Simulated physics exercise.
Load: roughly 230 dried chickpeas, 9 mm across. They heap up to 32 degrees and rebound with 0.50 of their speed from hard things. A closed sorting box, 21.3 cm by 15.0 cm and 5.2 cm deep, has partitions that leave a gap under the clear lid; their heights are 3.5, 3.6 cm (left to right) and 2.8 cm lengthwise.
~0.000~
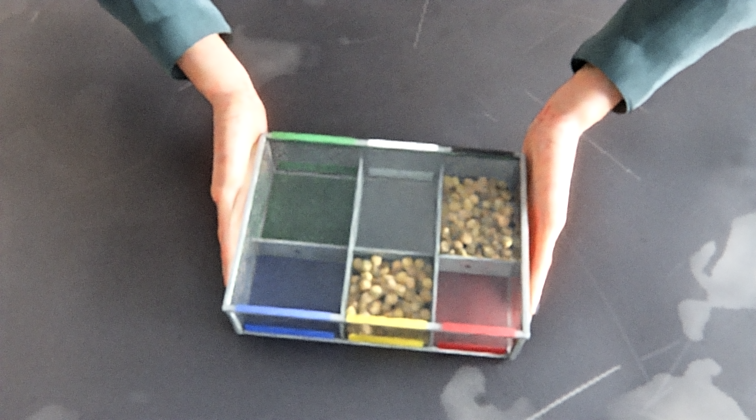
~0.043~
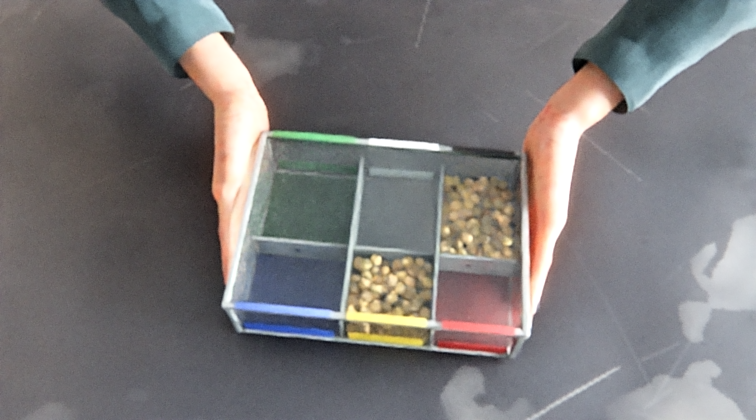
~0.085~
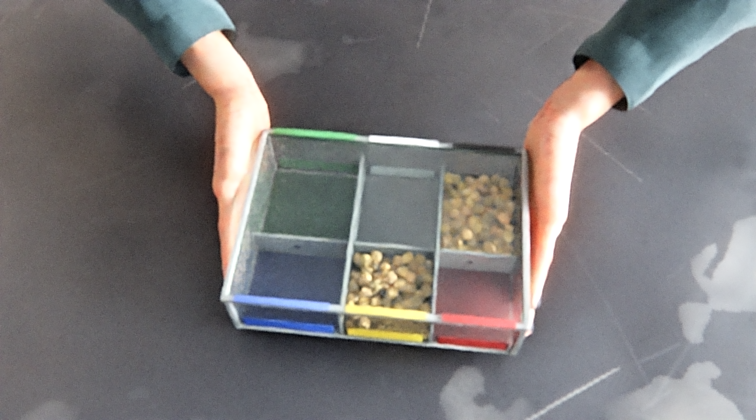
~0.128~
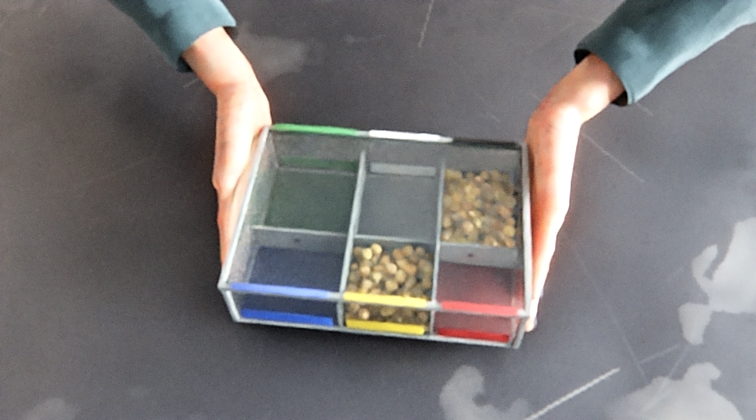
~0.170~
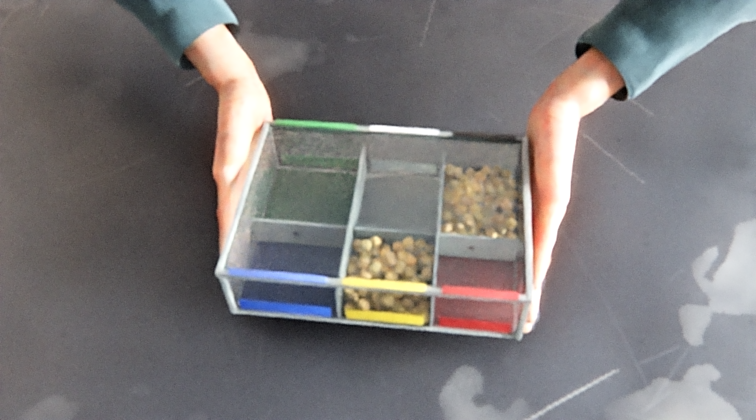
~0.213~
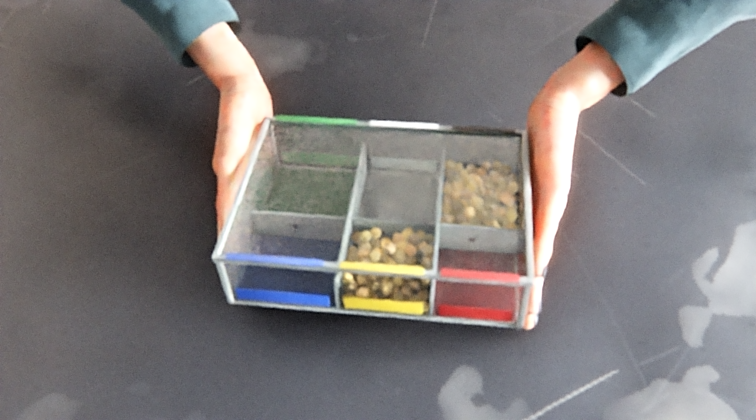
On a scuffed dark surface, two hands tilting a clear-lidded sorting box slightly, chickpeas staying in its yellow and black compartments.
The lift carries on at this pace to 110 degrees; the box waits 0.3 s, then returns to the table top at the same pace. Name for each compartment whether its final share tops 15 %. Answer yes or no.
Red no, blue no, green yes, yellow no, white yes, black yes.
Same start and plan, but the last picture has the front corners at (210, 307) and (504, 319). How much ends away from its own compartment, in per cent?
Then about 60 per cent.
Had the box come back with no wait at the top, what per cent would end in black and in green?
Black 55; green 20.
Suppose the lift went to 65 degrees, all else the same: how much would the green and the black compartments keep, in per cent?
In that case green 0, black 55.
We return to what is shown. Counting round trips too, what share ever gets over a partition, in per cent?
About 45 per cent.
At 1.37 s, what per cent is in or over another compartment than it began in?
Some 40 per cent.
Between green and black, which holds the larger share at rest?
The black compartment.
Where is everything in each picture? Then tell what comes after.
Box tilt 0 degrees, front corners at (229, 306) and (523, 333); yellow 45 %, black 55 %, in the first picture.
Box tilt 1 degrees, front corners at (229, 303) and (523, 331), in the second picture.
Box tilt 3 degrees, front corners at (227, 296) and (524, 325), in the third picture.
Box tilt 7 degrees, front corners at (225, 285) and (525, 312), lowest corner left back, in the fourth picture.
Box tilt 11 degrees, front corners at (222, 271) and (527, 297), lowest corner left back, in the fifth picture.
Box tilt 15 degrees, front corners at (219, 256) and (527, 280), lowest corner left back; yellow 45 %, black 55 %. Its pace works out near 100 degrees a second, in the sixth picture.
Then, at 1.37 s, tilt 110 degrees; green 15 %, yellow 5 %, white 25 %, black 55 %.
After 2.14 s, tilt 57 degrees; green 20 %, white 25 %, black 55 %.
After 2.93 s, tilt 0 degrees; green 20 %, white 25 %, black 55 %.
In the end, at 3.4 s, red 0 %, blue 0 %, green 20 %, yellow 0 %, white 25 %, black 55 %.
